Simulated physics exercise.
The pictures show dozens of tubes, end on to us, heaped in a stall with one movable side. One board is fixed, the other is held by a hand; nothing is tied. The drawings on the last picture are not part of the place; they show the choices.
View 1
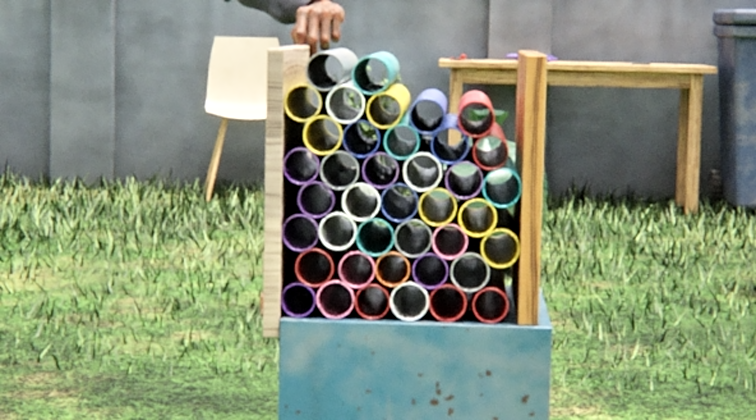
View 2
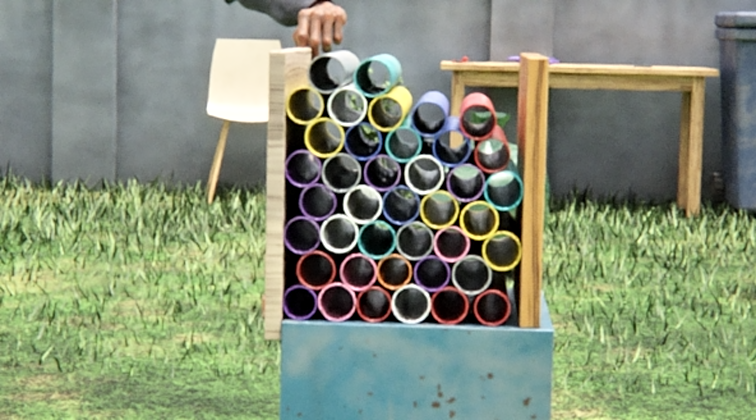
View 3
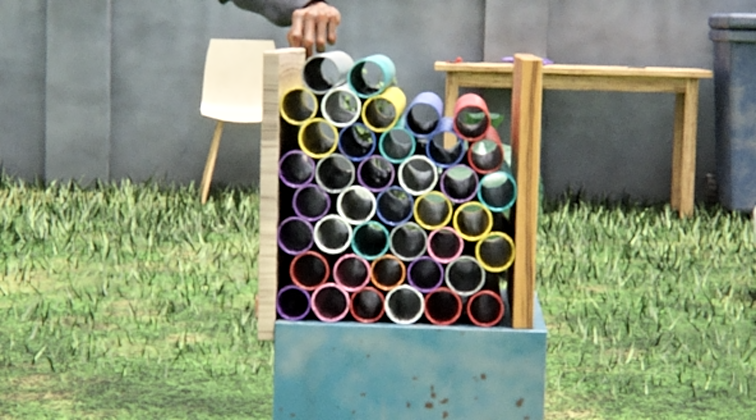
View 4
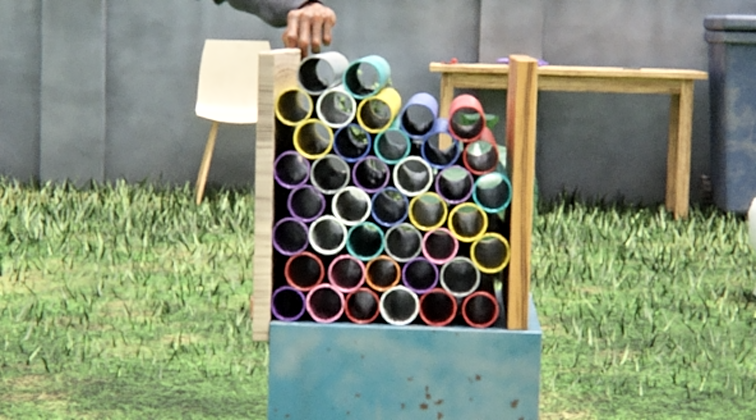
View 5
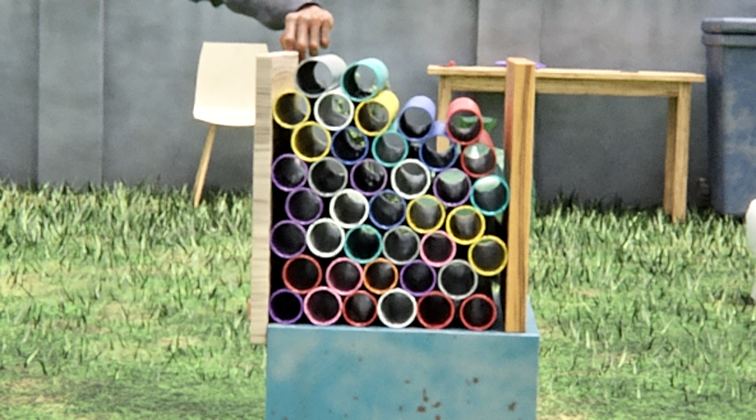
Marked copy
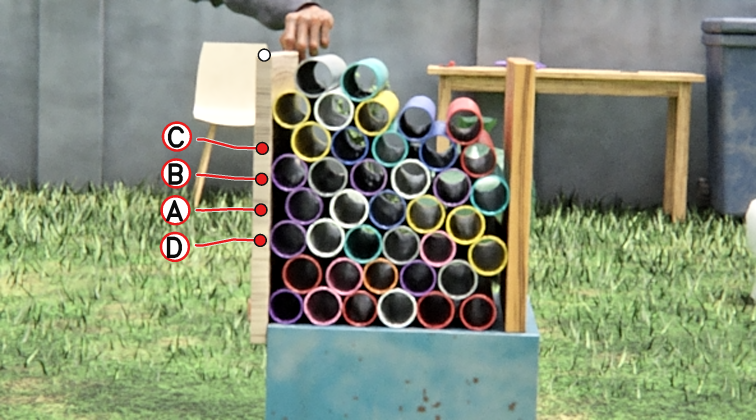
Colourful stacked tubes stay in place between two boards as a hand holds the left one.
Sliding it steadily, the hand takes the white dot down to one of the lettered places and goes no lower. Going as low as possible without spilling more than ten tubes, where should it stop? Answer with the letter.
At most to D.
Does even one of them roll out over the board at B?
Yes, at B.
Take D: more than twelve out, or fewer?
Fewer than twelve.
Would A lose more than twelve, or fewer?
It loses fewer than twelve.
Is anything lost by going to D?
Yes, at D.
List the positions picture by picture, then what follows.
In the first frame, a grey tube (470, 273); a pink tube (450, 241); a yellow tube (477, 217).
In the second frame, a yellow tube (479, 220); a turquoise tube (504, 190).
In the third frame, a blue tube (446, 149); a white tube (341, 107).
In the fourth frame, side board (280, 183); a purple tube (289, 304).
In the fifth frame, a red tube (478, 313); a grey tube (457, 280); a pink tube (437, 248).
On the marked copy, A at (261, 210); B at (262, 179); C at (262, 148); D at (260, 240); the white dot at (264, 55).
With D. Early on, top of the board (271, 135).
Further on, top of the board (270, 223).
At the end, top of the board (269, 240), about six out over the board.
As for the rest, A two out over the board; B two out over the board; C two out over the board.
